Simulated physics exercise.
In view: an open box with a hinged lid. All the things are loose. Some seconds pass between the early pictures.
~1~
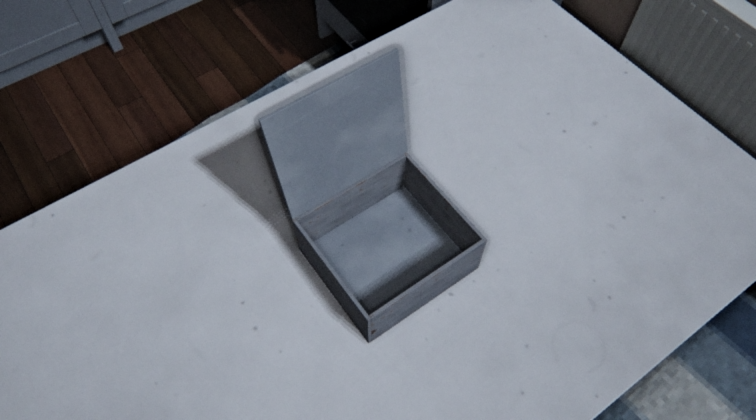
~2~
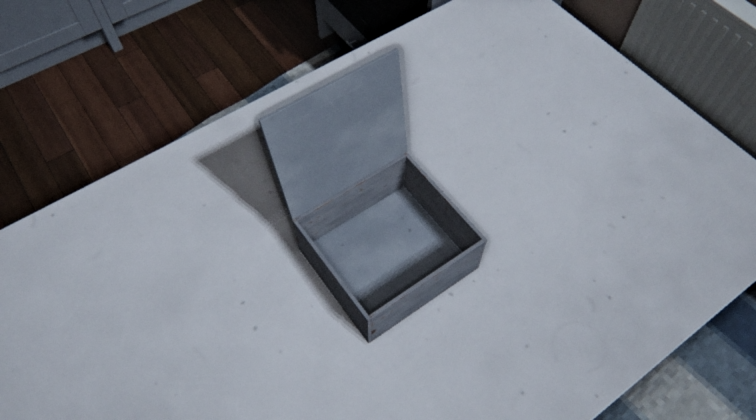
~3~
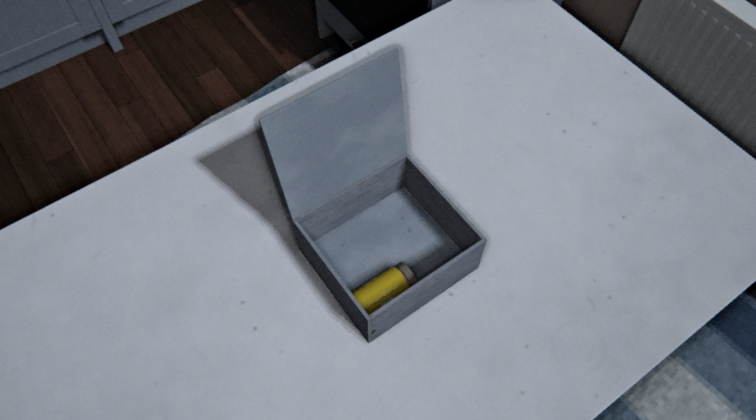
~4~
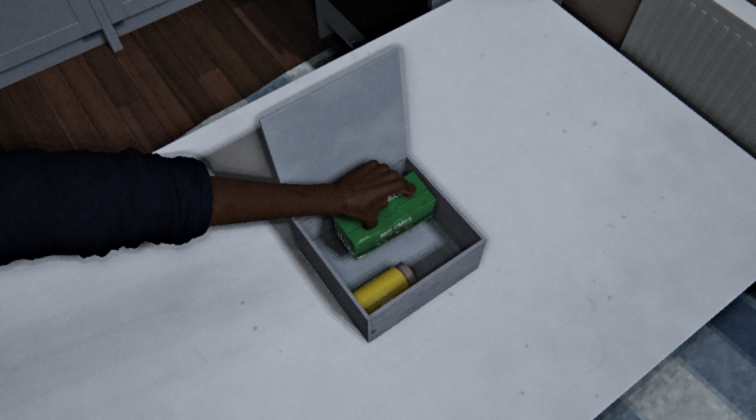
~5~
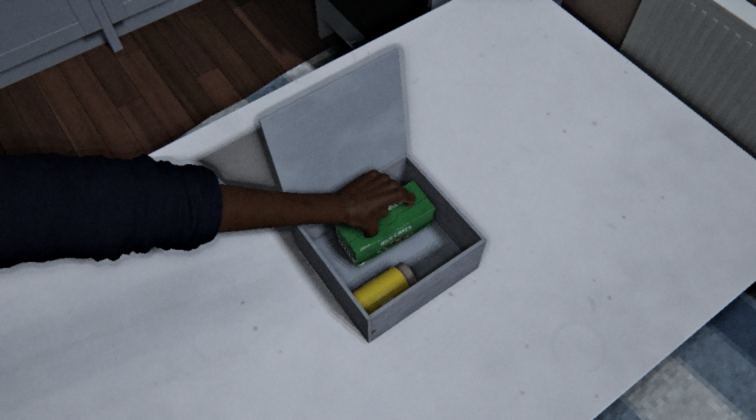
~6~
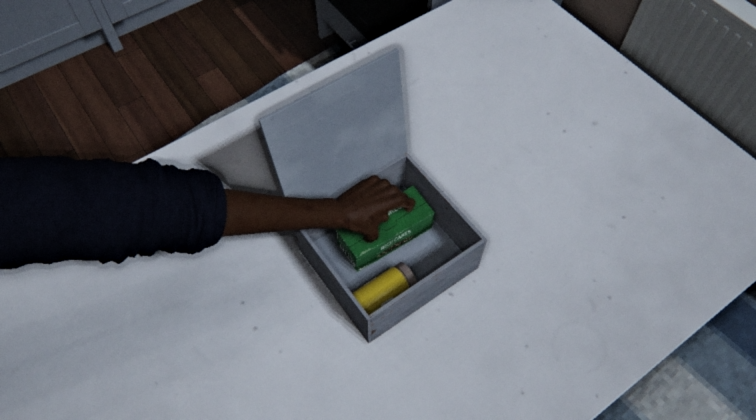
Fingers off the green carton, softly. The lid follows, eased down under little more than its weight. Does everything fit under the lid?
In the end the lid closes.
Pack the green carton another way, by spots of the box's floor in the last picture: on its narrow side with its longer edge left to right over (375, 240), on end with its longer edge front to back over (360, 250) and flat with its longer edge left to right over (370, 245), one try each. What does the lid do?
First, it sits on the rim; second, it stays ajar; third, it closes.
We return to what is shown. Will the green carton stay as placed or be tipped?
The green carton stays as placed.
Then, 1.40 s on from there, lid 72° above the rim.
Then, 1.90 s on from there, lid 35° above the rim.
In the end, lid shut; both unmoved. At the end, from the last picture's camera, green carton near (385, 229).
